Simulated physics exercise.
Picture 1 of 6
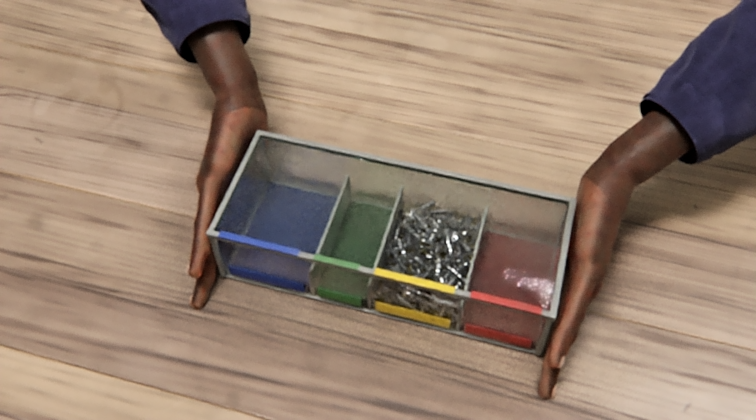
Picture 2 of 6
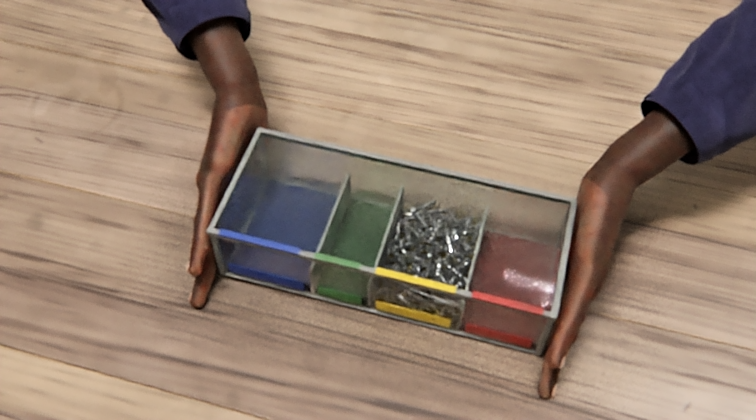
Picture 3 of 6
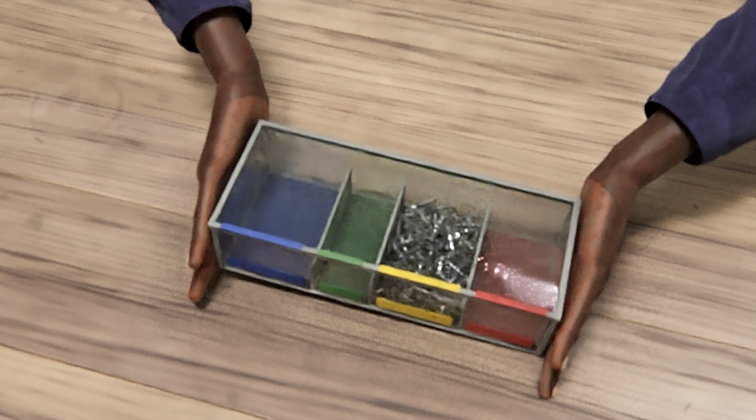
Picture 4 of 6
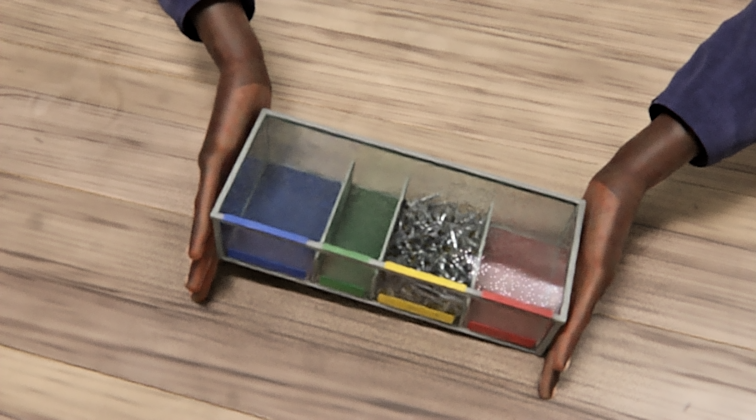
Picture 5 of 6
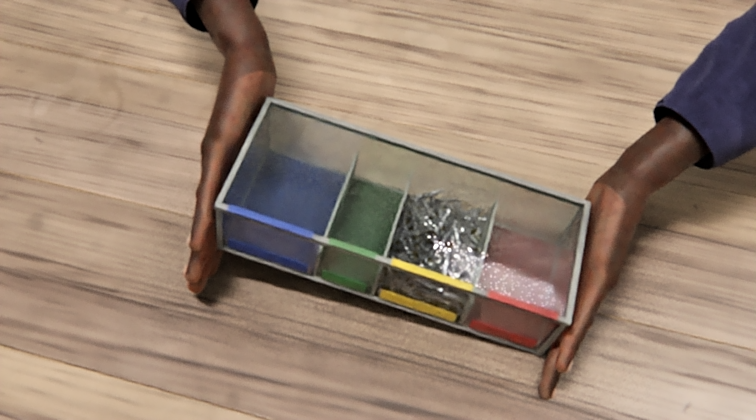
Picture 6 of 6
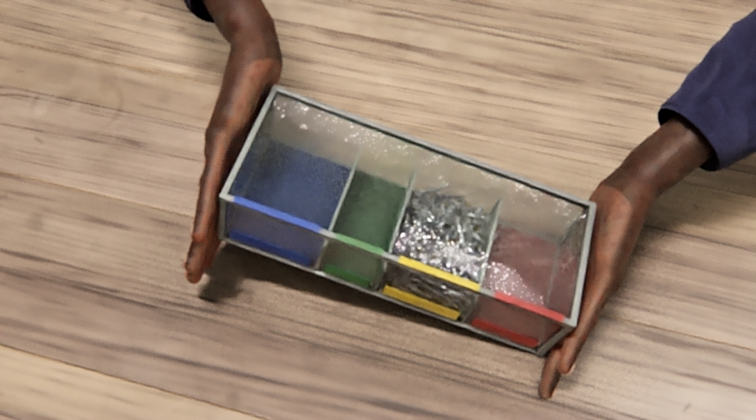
Two hands gradually tilting a clear-lidded box down to the right, small metal screws staying piled in its yellow-marked compartment.
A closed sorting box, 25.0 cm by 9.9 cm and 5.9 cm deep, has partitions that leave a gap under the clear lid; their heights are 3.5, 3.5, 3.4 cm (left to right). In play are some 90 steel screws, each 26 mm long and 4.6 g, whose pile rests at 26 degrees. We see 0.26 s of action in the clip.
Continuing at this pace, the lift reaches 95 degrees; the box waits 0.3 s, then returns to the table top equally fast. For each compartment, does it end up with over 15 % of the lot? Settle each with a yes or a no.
For red, yes; for blue, no; for green, no; for yellow, yes.
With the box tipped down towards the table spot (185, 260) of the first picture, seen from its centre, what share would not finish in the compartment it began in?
Roughly 60 percent of them.
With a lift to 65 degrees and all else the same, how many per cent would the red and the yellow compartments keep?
In per cent, red gets 5, yellow gets 95.
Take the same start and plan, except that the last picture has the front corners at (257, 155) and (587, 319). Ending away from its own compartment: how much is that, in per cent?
Near 65 %.
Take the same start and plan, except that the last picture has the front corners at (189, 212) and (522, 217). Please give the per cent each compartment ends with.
Red 0 %; blue 65 %; green 0 %; yellow 35 %.
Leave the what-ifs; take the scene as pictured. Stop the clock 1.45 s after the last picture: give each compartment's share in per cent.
Red = 45, blue = 0, green = 0, yellow = 55 (percent).
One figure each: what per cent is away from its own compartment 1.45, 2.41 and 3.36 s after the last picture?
I'd put the three at close to 45, 65 and 65.
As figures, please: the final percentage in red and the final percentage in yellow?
Red 65 %, yellow 35 %.
Then, 1.45 s after the last picture, tilt 95 degrees; red 45 %, yellow 55 %.
Then, 2.41 s after the last picture, tilt 48 degrees; red 65 %, yellow 35 %.
Then, 3.36 s after the last picture, tilt 0 degrees; red 65 %, yellow 35 %.
In the end, red 65 %, blue 0 %, green 0 %, yellow 35 %.
